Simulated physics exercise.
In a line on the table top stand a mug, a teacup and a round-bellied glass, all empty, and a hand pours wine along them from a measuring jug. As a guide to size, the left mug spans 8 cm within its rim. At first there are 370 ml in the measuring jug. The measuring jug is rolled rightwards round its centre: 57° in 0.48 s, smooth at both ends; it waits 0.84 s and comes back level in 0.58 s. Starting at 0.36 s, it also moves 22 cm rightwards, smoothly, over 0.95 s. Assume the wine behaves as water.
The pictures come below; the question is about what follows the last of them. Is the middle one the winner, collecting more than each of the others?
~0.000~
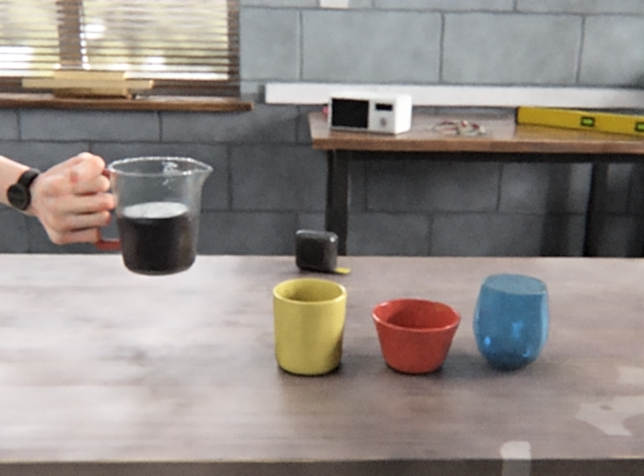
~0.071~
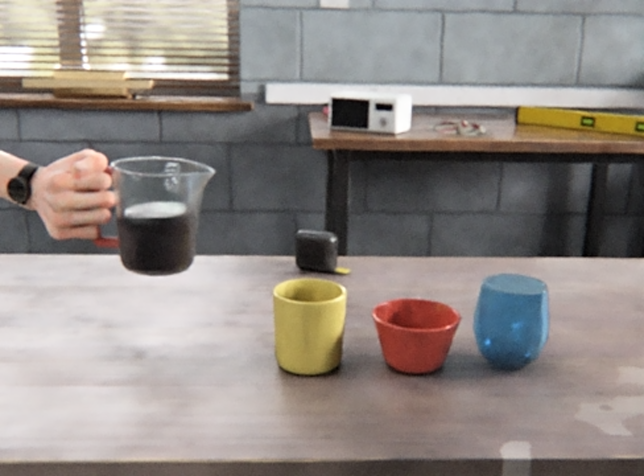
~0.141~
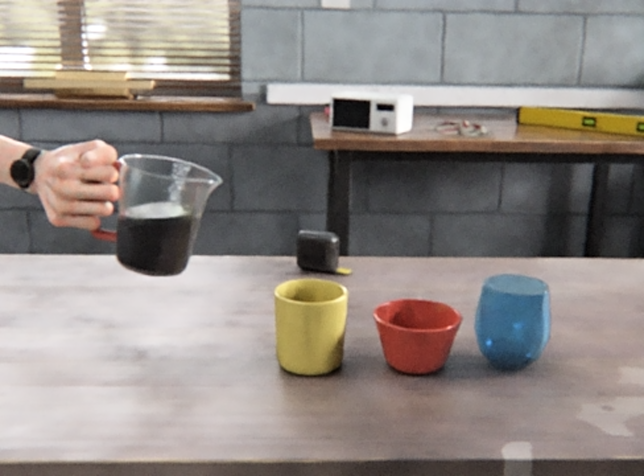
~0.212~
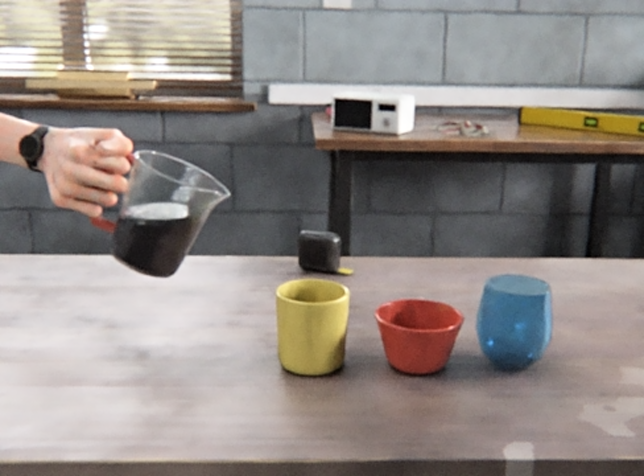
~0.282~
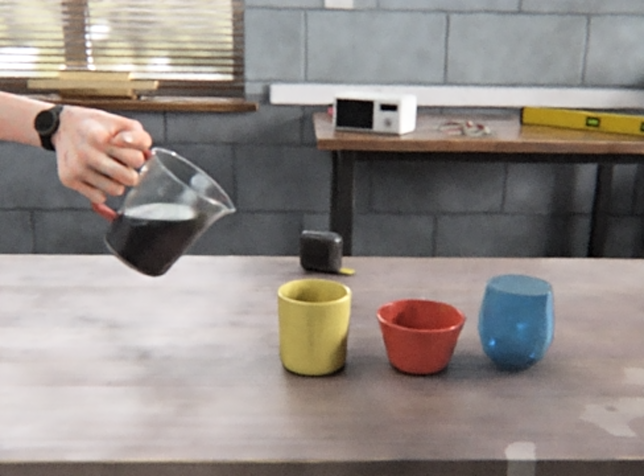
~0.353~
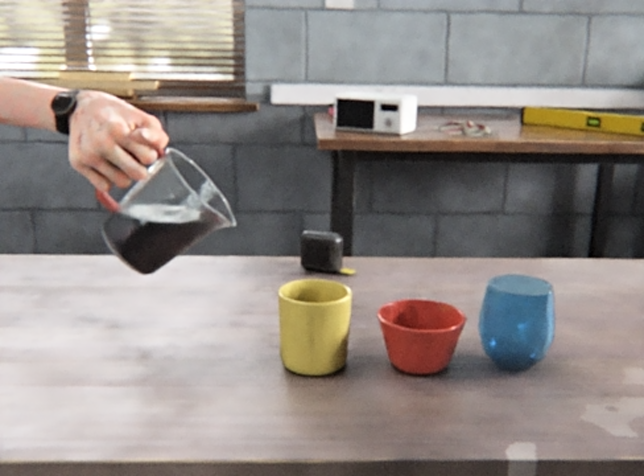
Looks like the inner container wins.
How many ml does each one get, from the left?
You'd find around 20 ml on the left, around 80 ml in the middle and around 0 ml on the right.
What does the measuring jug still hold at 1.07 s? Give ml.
Roughly 300 ml is still in there.
By 0.76 s the tilt is 57° and from the left they hold 10 ml, 0 ml, 0 ml, the measuring jug 350 ml, and 5 ml is on the table top.
By 1.07 s the tilt is 57° and from the left they hold 15 ml, 20 ml, 0 ml, the measuring jug 305 ml, and 10 ml is on the table top.
By 1.38 s the tilt is 55° and from the left they hold 15 ml, 55 ml, 0 ml, the measuring jug 250 ml, and 25 ml is on the table top.
By 1.73 s the tilt is 12° and from the left they hold 15 ml, 85 ml, 0 ml, the measuring jug 240 ml, and 35 ml is on the table top.
At rest from the left they hold 15 ml, 85 ml, 0 ml, the measuring jug 240 ml, and 35 ml is on the table top.
